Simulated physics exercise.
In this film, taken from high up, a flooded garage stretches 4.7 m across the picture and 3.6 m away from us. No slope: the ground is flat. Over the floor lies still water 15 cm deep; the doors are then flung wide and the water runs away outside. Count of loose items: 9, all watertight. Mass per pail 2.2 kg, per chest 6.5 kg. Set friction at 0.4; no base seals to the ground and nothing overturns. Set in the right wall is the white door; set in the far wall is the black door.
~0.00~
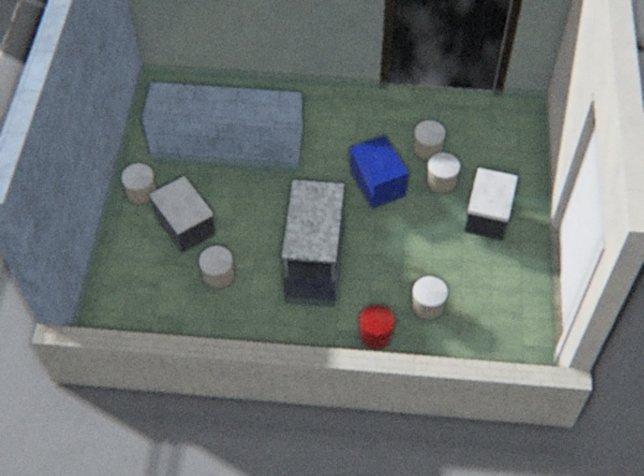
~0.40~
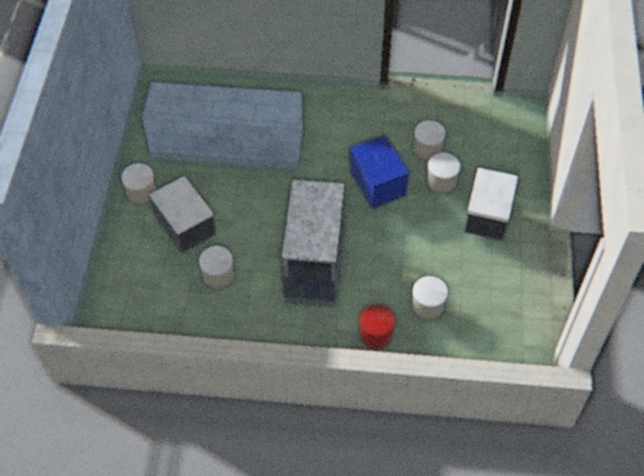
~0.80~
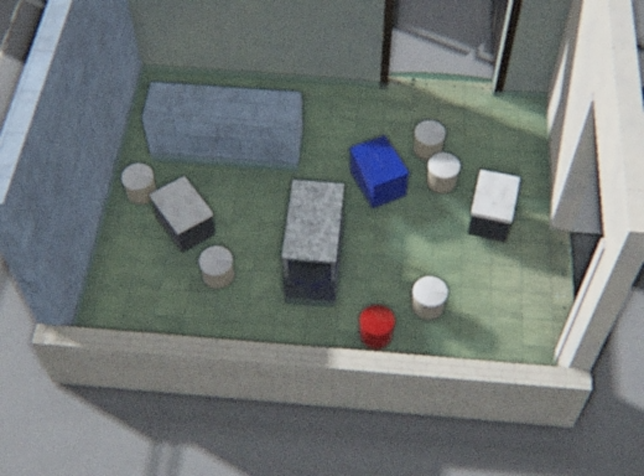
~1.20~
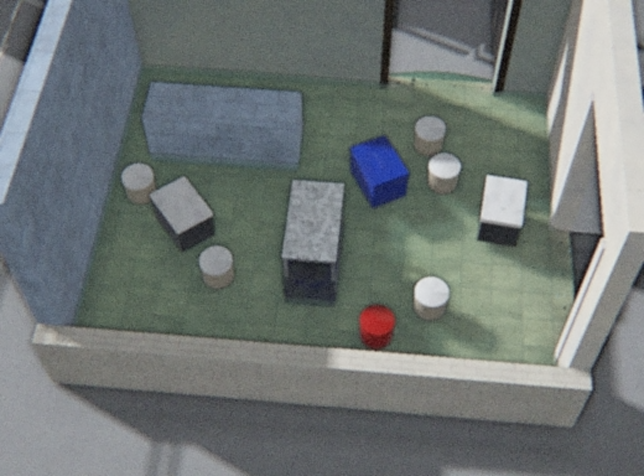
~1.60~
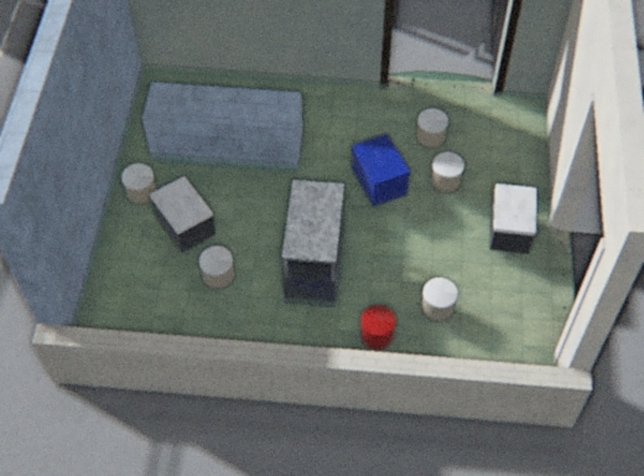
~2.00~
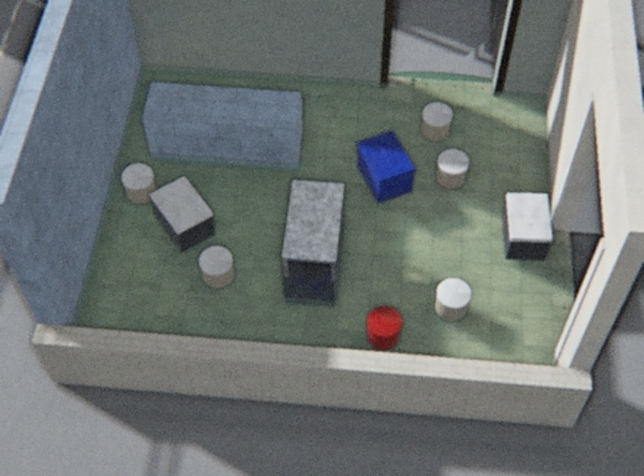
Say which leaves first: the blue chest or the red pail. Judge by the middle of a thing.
The red one.
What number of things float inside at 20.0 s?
At that time the total is 2.
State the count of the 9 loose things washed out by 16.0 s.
4.
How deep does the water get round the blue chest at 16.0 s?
Depth: About 4 cm.
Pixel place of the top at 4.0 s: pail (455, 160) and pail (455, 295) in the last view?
Around (493, 154) and (529, 285).
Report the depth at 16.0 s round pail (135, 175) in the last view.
I'd say some 5 cm.
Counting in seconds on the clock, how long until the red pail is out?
At roughly 7.0 seconds.
After 4.0 s the blue chest is near (439, 150), 0.7 m from its start, afloat; the red pail is near (447, 316), 0.7 m from its start, afloat; 1 of 9 are out; 8 afloat.
After 9.0 s the blue chest is near (507, 156), 1.3 m from its start, afloat; the red pail has gone out (at 6.9 s); 4 of 9 are out; 5 afloat.
After 16.0 s the blue chest is near (521, 209), 1.5 m from its start, afloat; the red pail has gone out (at 6.9 s); 4 of 9 are out; 5 afloat.
After 20.0 s the blue chest has gone out (at 18.0 s); the red pail has gone out (at 6.9 s); 7 of 9 are out; 2 afloat.
